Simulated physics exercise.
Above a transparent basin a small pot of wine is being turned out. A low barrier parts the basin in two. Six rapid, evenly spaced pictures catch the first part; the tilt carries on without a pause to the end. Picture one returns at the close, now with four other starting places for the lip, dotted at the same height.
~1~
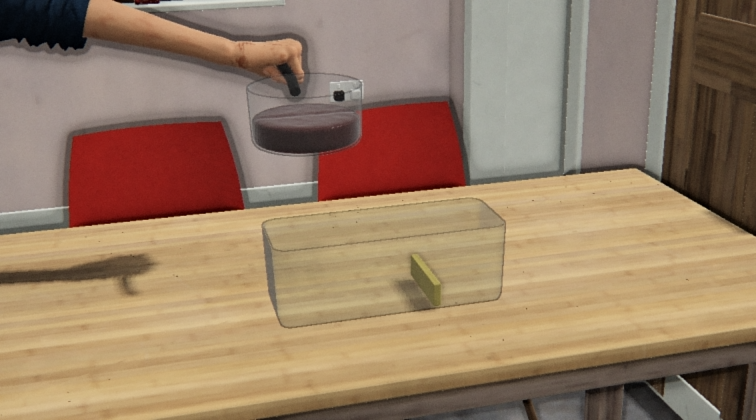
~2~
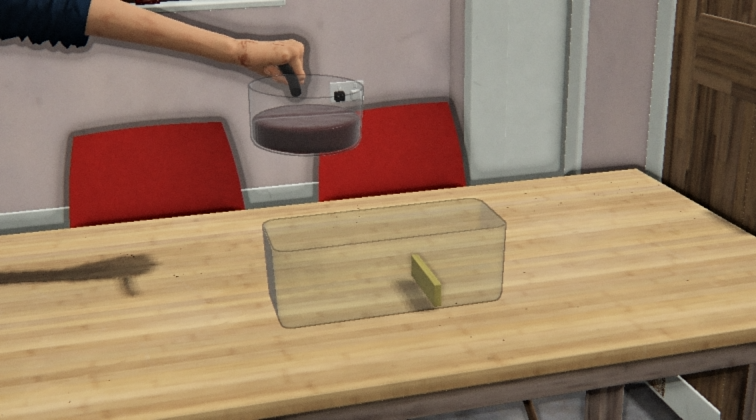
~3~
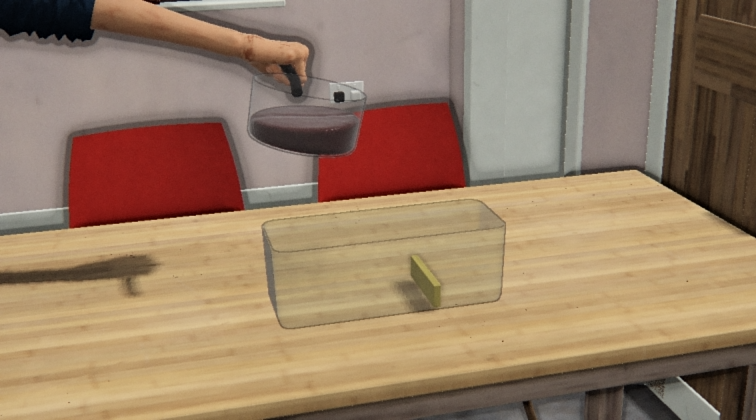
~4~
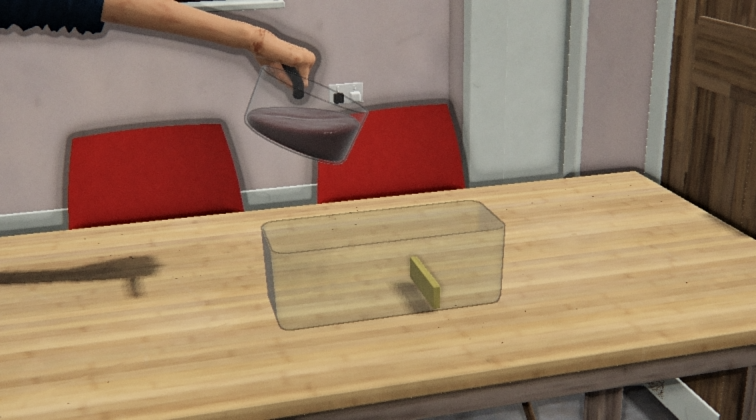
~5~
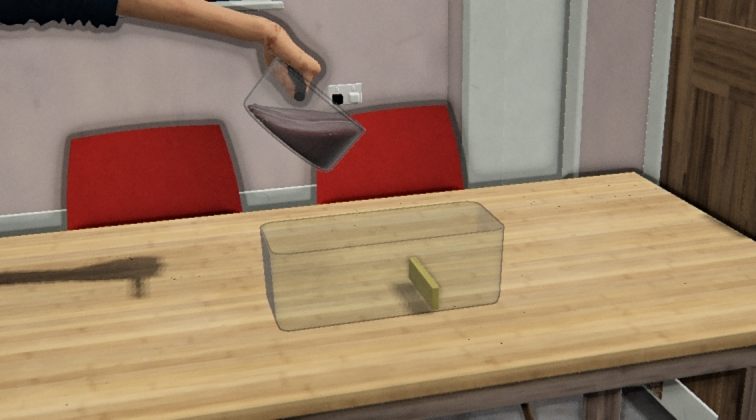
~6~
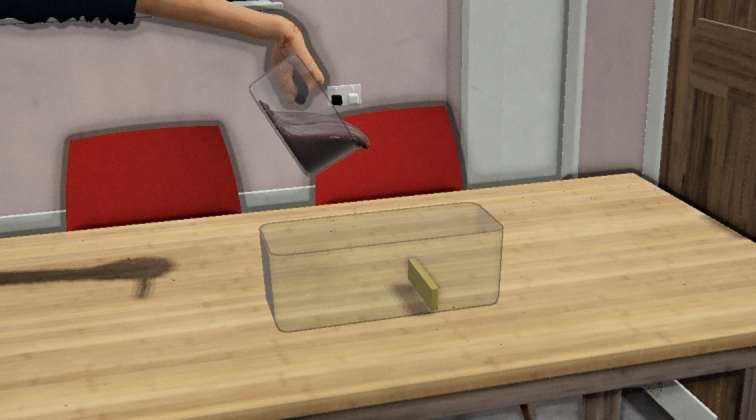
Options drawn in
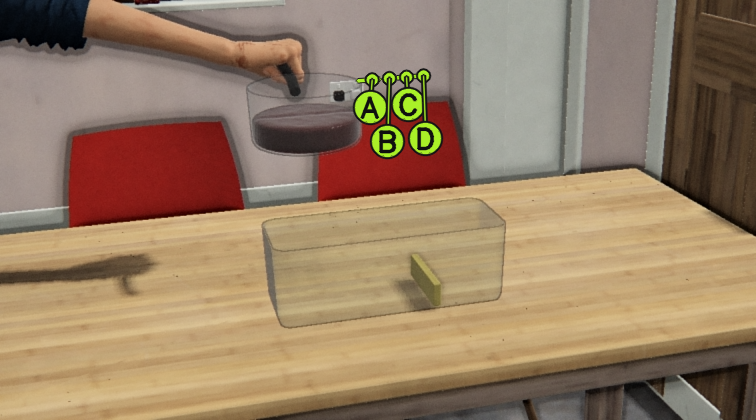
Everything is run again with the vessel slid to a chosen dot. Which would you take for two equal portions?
Take C.
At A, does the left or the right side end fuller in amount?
The left side.
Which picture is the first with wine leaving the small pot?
In picture 6.
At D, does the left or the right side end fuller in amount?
The right side.
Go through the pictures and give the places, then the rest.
Upright, lip at (358, 80); basin from (278, 327) to (501, 297); top of the wall at (425, 269); nothing has left yet.
Tipped about 3°, lip at (360, 84); nothing has left yet.
Tipped about 12°, lip at (363, 93); nothing has left yet.
Tipped about 26°, lip at (365, 108); nothing has left yet.
Tipped about 42°, lip at (362, 126); nothing has left yet.
Tipped about 60°, lip at (355, 145); wine is over the lip, down to (367, 146).
On the marked copy, A at (372, 79); B at (389, 78); C at (406, 77); D at (423, 75).
With A, about 82 % ends left of the wall and 14 % right of it; 4 % is lost outside.
With B, about 70 % ends left of the wall and 27 % right of it; 3 % is lost outside.
With C, about 50 % ends left of the wall and 46 % right of it; 4 % is lost outside.
With D, about 32 % ends left of the wall and 62 % right of it; 6 % is lost outside.
